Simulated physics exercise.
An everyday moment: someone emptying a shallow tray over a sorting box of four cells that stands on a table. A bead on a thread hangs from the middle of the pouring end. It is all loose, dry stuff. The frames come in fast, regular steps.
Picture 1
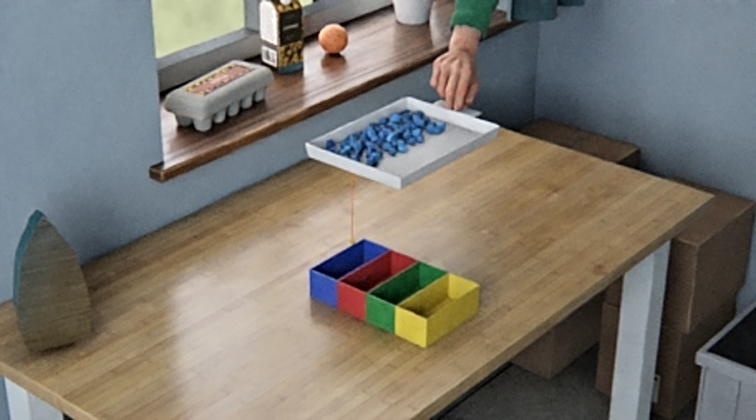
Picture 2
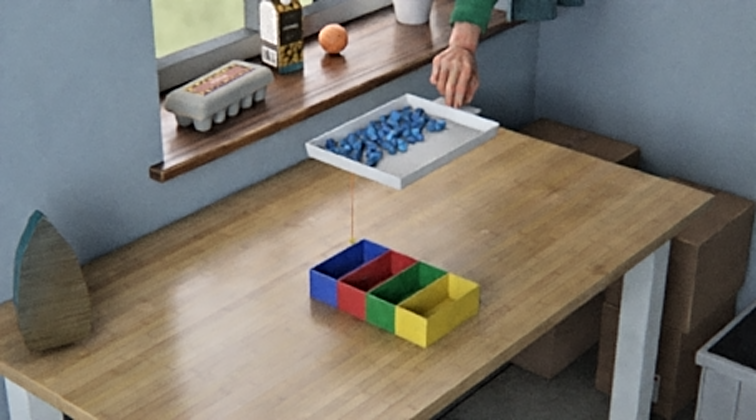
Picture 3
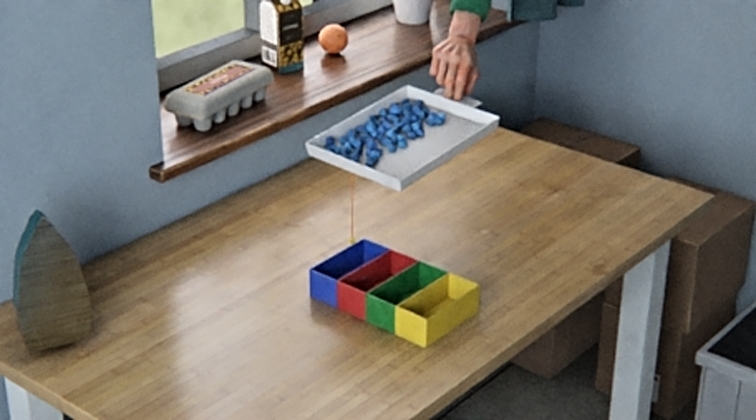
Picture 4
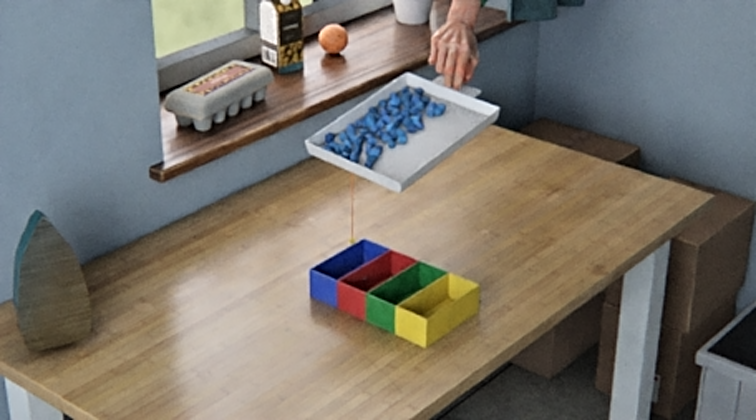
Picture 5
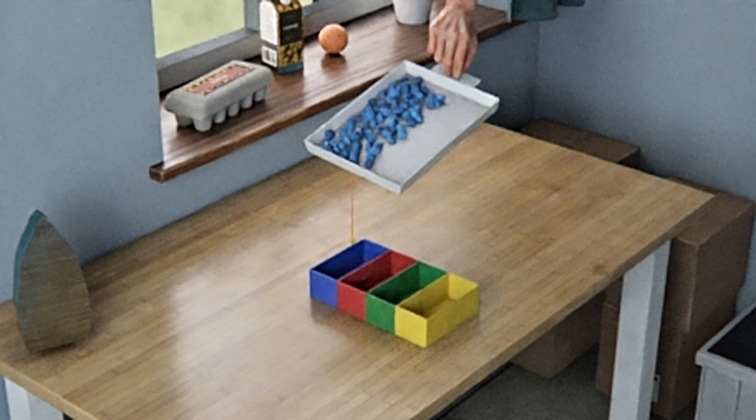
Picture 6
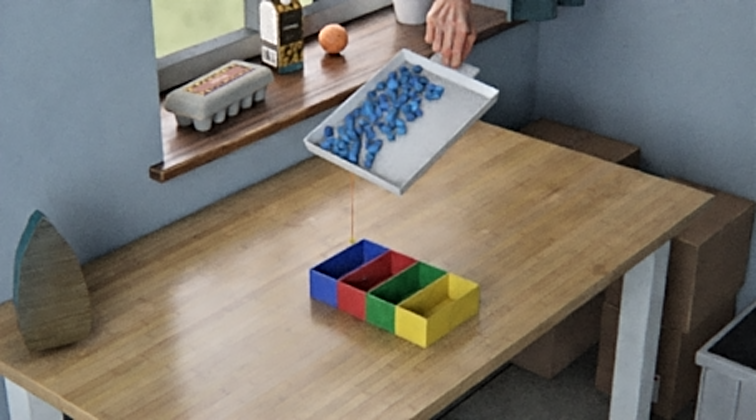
Hand tilting a white tray of small blue stones above a sorting box of blue, red, green and yellow cells on a wooden table.
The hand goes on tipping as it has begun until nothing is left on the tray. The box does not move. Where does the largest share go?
The red one ends fullest.
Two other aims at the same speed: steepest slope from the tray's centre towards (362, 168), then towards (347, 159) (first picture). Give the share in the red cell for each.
In turn 10 and 0 in a hundred.
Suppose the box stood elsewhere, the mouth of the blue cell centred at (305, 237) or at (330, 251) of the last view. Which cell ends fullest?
First that yellow cell, then that green cell.
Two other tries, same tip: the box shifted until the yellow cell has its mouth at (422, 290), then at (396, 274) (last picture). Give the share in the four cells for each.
Near 100 % and 90 %.
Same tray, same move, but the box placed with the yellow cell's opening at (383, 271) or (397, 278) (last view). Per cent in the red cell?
First some 0, then 10 per cent.
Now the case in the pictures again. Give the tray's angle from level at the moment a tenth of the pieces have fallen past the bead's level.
Roughly 85°.
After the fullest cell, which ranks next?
Next in line is the blue one.
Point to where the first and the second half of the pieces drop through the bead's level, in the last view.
First near (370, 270), later near (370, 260).
Shortly afterwards, tray tipped steeply; the whole lot on the tray.
Next, tray tipped past a quarter turn; near a third on the tray; near a third in the red cell; a little in the green cell; a little in the blue cell; only a few in the yellow cell; a little falling or outside the box.
Some moments later, tray tipped past a quarter turn; near half in the red cell; near a quarter in the blue cell; a little in the green cell; only a few in the yellow cell; a little falling or outside the box.
In the end, tray tipped past a quarter turn; near half in the red cell; near a quarter in the blue cell; a little in the green cell; only a few in the yellow cell; a little outside the box.
